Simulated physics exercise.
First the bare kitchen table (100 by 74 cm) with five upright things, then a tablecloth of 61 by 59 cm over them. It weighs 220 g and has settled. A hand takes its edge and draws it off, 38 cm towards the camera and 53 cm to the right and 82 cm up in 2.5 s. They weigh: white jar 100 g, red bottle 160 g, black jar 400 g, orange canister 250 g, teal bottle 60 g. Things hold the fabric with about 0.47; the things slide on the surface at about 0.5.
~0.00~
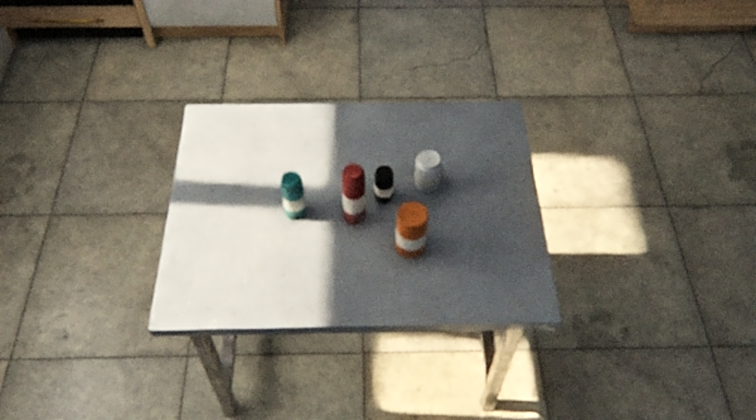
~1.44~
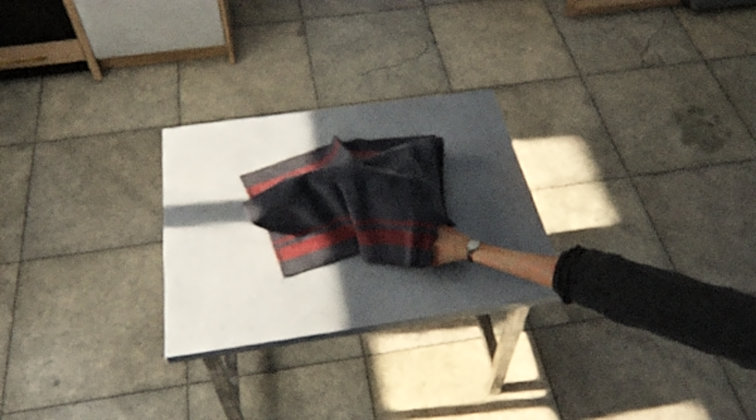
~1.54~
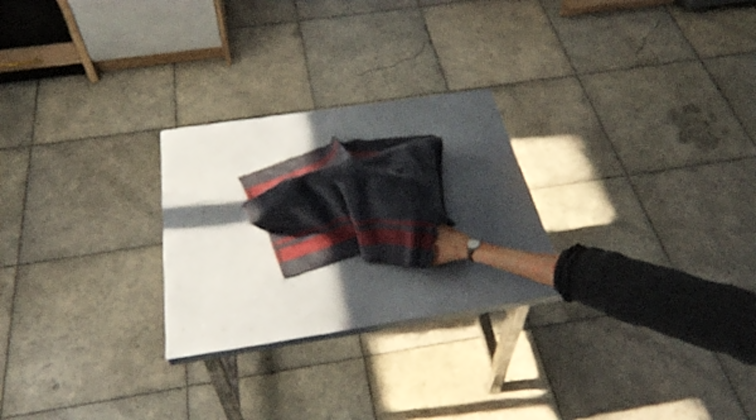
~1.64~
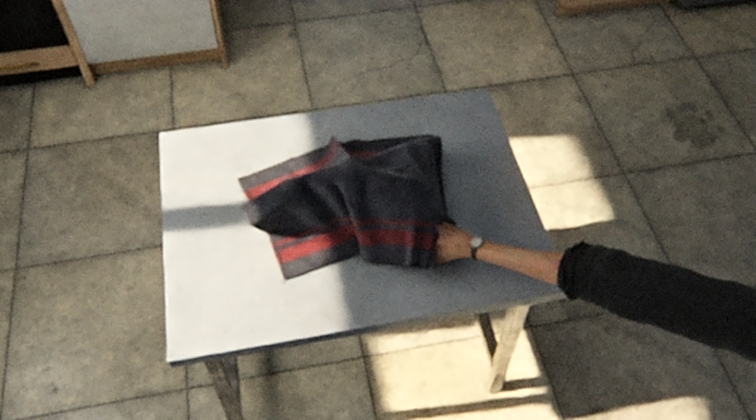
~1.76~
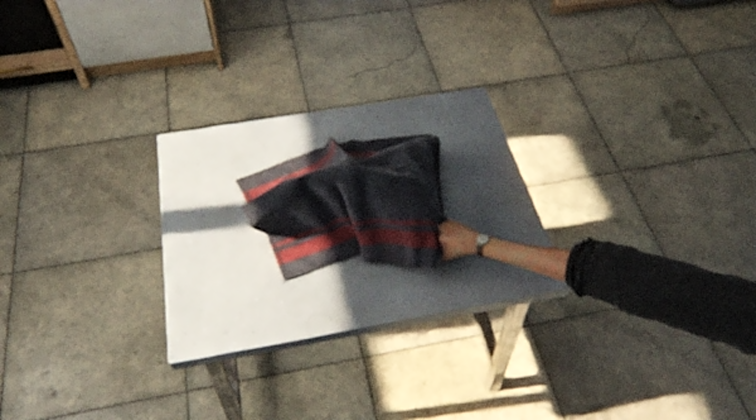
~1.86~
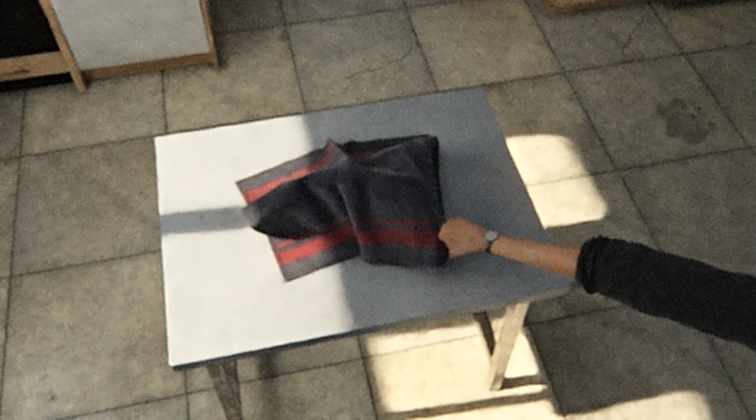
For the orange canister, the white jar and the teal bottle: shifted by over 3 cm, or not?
Result: Orange canister gets shifted, white jar moves, teal bottle moves.
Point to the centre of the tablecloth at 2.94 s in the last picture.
Near (474, 193).
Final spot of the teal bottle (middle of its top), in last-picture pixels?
At about (324, 232).
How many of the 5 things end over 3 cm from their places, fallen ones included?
4 of them.
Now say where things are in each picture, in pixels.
The first frame shows white jar (429, 158), 10 cm tall; orange canister (413, 214), 15 cm tall; teal bottle (291, 178), 14 cm tall; red bottle (353, 171), 19 cm tall; black jar (384, 172), 11 cm tall.
The second frame shows tablecloth corners (284, 278) (239, 176) (436, 135); grip (422, 257).
The third frame shows tablecloth corners (284, 278) (238, 177); grip (422, 257).
The fourth frame shows tablecloth corners (285, 279) (237, 179); grip (425, 256).
The fifth frame shows tablecloth corners (285, 280) (236, 180); grip (430, 253).
The sixth frame shows tablecloth corners (285, 281) (235, 182) (429, 134); grip (437, 251).
At 2.4 s, middle of the tablecloth at (370, 171); teal bottle 4 cm off its start, white jar 4 cm off its start, red bottle 3 cm off its start.
At 2.9 s, middle of the tablecloth at (474, 193); white jar on its side, 10 cm off its start, teal bottle on its side, 10 cm off its start, red bottle on its side, 12 cm off its start.
At 3.5 s, middle of the tablecloth at (633, 244); orange canister on its side, 12 cm off its start at (448, 255), white jar on its side, 10 cm off its start at (430, 195), teal bottle on its side, 10 cm off its start at (324, 232).
At 4.0 s, middle of the tablecloth at a place out of view; orange canister on its side, 12 cm off its start, white jar on its side, 10 cm off its start, teal bottle on its side, 10 cm off its start.
At 4.8 s, middle of the tablecloth at (744, 259); orange canister on its side, 12 cm off its start at (457, 245), white jar on its side, 10 cm off its start at (430, 195), teal bottle on its side, 10 cm off its start at (324, 232), red bottle on its side, 12 cm off its start at (378, 241).
